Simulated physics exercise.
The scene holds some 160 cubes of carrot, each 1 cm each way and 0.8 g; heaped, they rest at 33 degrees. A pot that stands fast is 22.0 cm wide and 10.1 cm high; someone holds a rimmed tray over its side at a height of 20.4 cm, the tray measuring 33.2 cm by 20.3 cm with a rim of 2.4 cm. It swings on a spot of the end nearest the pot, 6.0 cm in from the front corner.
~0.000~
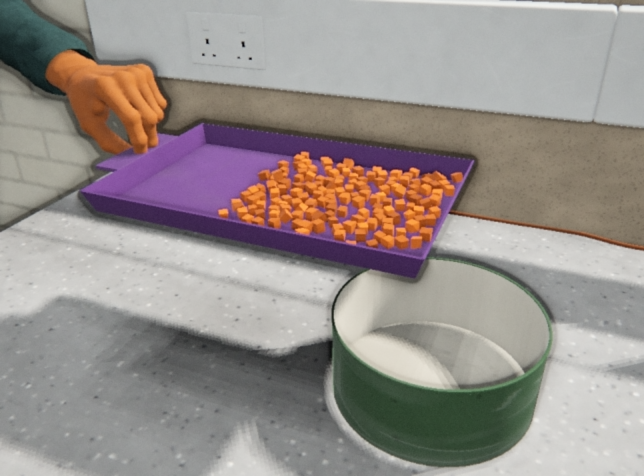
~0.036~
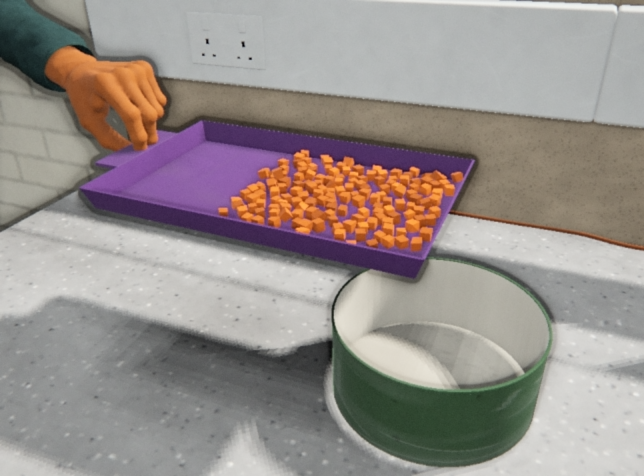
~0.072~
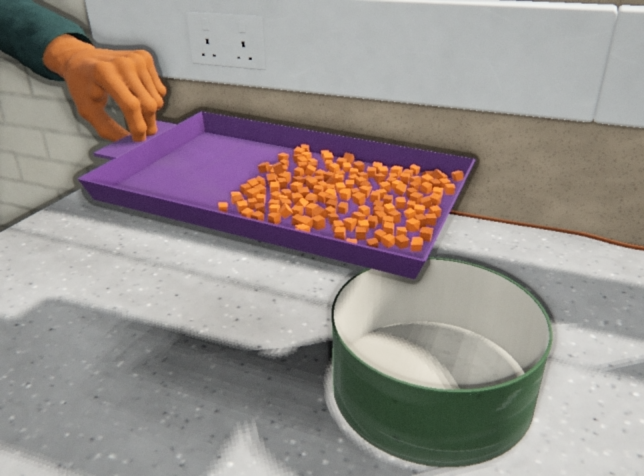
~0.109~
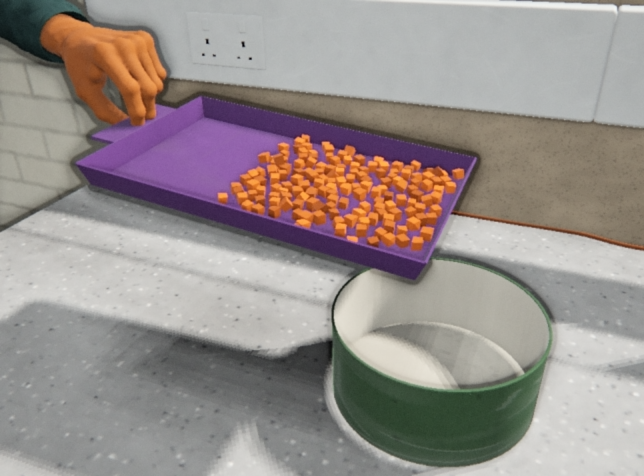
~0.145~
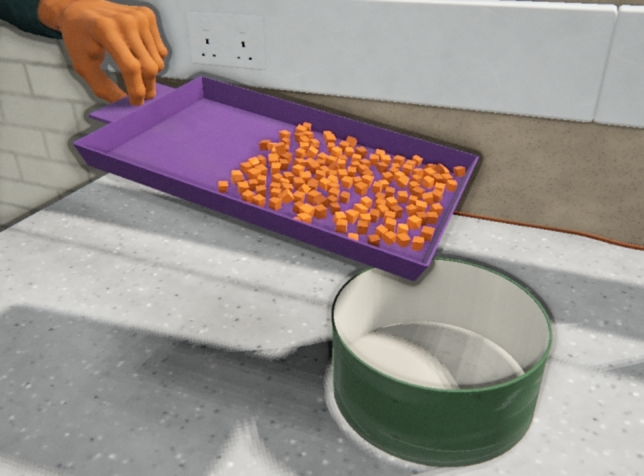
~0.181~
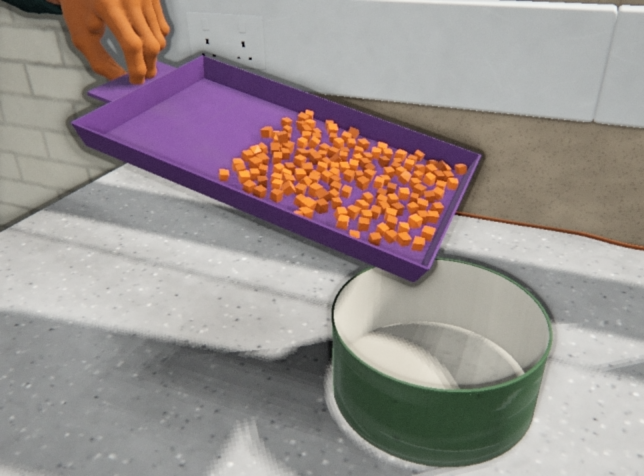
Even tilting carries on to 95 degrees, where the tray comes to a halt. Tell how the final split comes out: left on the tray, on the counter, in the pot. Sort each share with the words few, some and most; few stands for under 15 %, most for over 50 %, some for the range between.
The shares come out as follows. Left on the tray: Few. Counter: Some. Pot: Most.
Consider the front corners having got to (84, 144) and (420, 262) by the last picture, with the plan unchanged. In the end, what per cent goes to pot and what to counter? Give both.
That works out as pot 50 and counter 50.
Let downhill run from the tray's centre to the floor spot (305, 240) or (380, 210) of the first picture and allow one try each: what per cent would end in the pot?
Some 35 and 80 per cent.
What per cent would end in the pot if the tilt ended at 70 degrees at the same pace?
About 30 in a hundred would end up in the pot.
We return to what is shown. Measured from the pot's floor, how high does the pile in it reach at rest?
Some 2.0 cm.
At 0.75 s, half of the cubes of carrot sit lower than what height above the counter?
Roughly 22 centimetres, more or less.
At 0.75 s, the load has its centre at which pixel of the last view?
At about (459, 240).
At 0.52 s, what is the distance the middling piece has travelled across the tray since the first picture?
I'd say close to 4 centimetres.
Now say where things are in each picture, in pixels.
The first frame shows tray tilt 0 degrees, front corners at (92, 189) and (417, 252); middle of the pieces at (345, 198); pot at (439, 314).
The second frame shows tray tilt 1 degrees, front corners at (91, 186) and (417, 253); middle of the pieces at (345, 197).
The third frame shows tray tilt 2 degrees, front corners at (90, 177) and (418, 254); middle of the pieces at (345, 194).
The fourth frame shows tray tilt 6 degrees, front corners at (88, 162) and (419, 255), lowest corner right front; middle of the pieces at (346, 189).
The fifth frame shows tray tilt 10 degrees, front corners at (86, 142) and (420, 257), lowest corner right front; middle of the pieces at (347, 182).
The sixth frame shows tray tilt 14 degrees, front corners at (84, 122) and (422, 260), lowest corner right front; middle of the pieces at (349, 176); pot at (439, 314). Its pace works out near 115 degrees a second.
Then, at 0.52 s, tilt 53 degrees; the tray holds 100 %, the pot 0 %.
Then, at 0.75 s, tilt 79 degrees; the tray holds 70 %, the pot 0 %.
After 1.10 s, tilt 95 degrees; the tray holds 5 %, the pot 50 %.
In the end, at 2.3 s, tray 0 %, counter 35 %, pot 65 %.
